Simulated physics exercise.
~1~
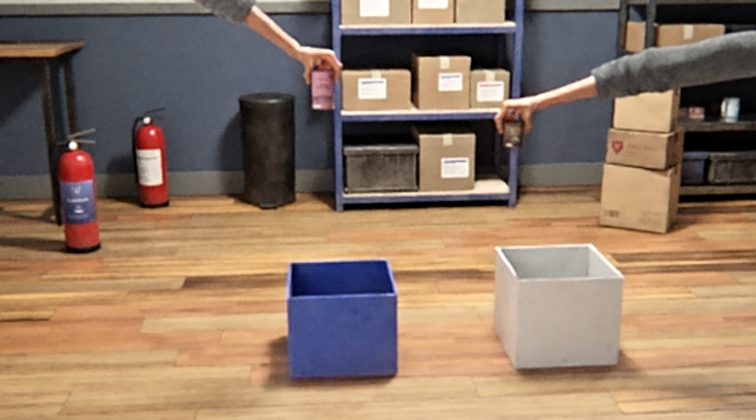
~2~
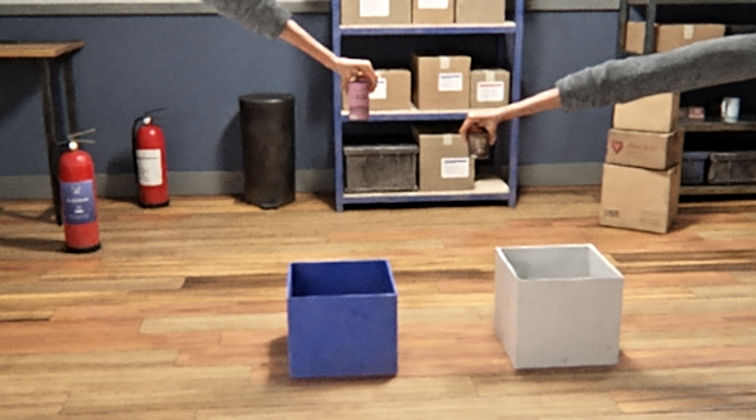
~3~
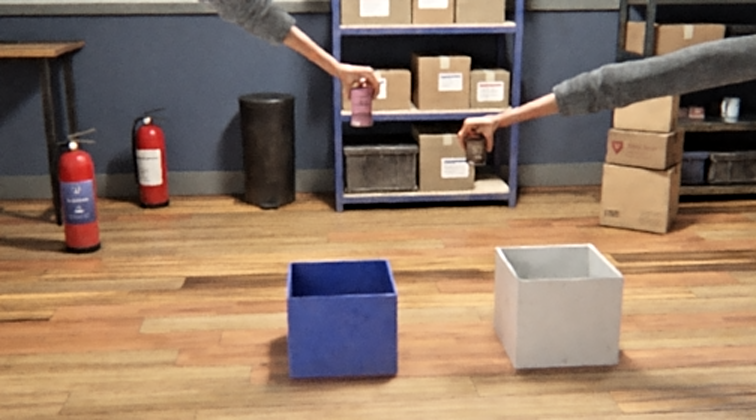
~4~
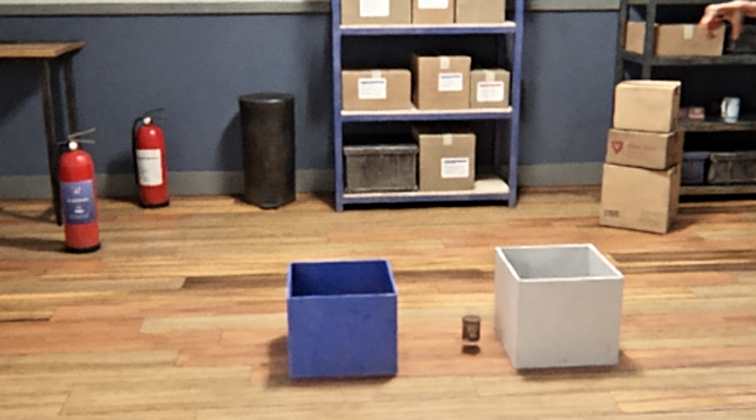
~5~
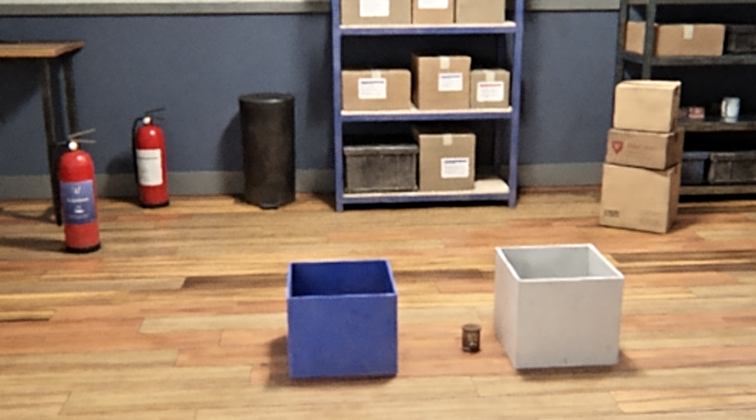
The video shows two hands holding a pink tin and a brown tin above a blue container and a pale crate, shifting them inward before letting go. The pink tin ends up out of sight inside the blue container, while the brown tin lands on the floor between the two.
